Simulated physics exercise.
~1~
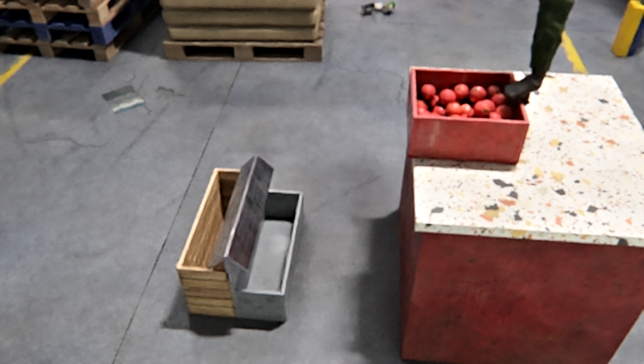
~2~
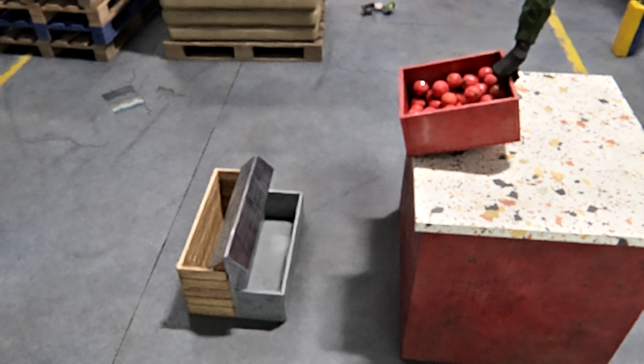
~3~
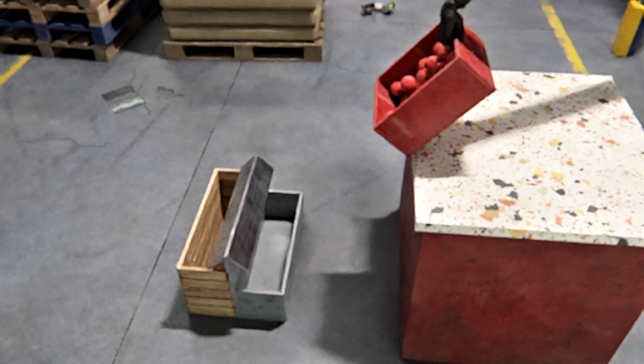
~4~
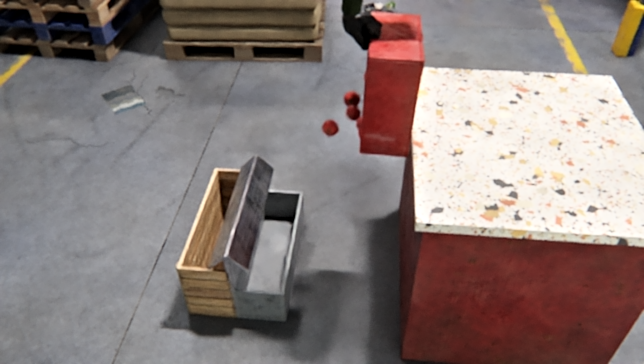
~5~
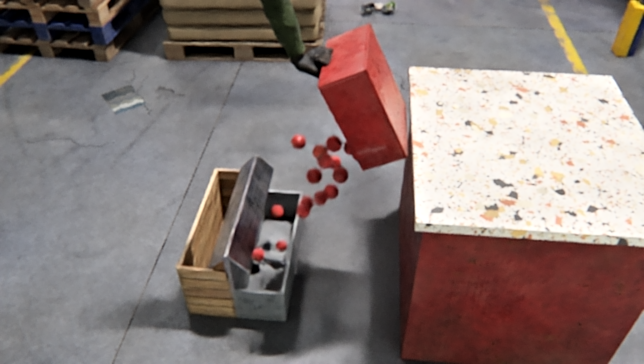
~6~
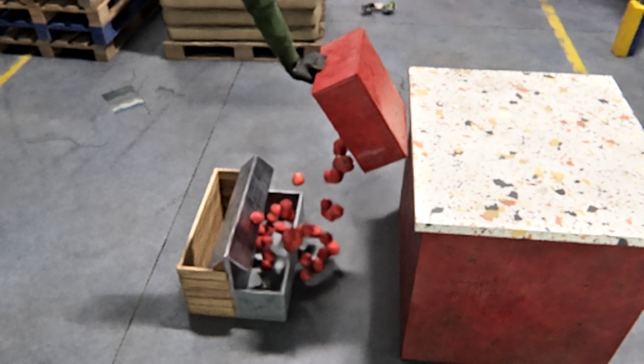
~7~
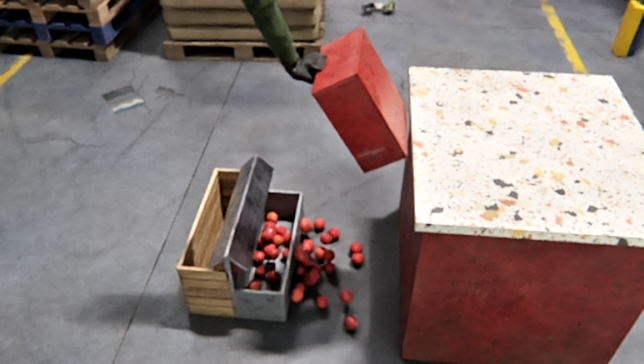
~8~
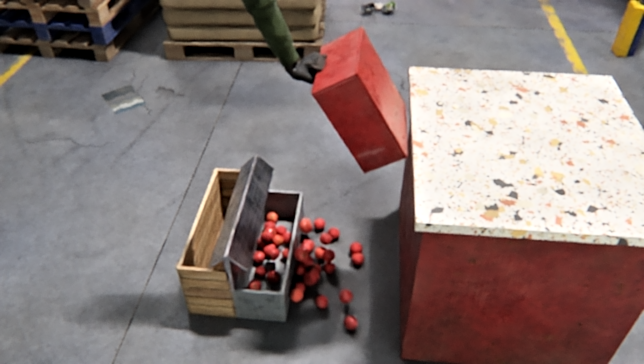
In this clip, a gloved hand tips a red tote of tomatoes leftward off a speckled bench, spilling them toward a grey trough beside a wooden tote. Some land in the trough and others scatter on the floor to its right, while the wooden tote receives none visibly.
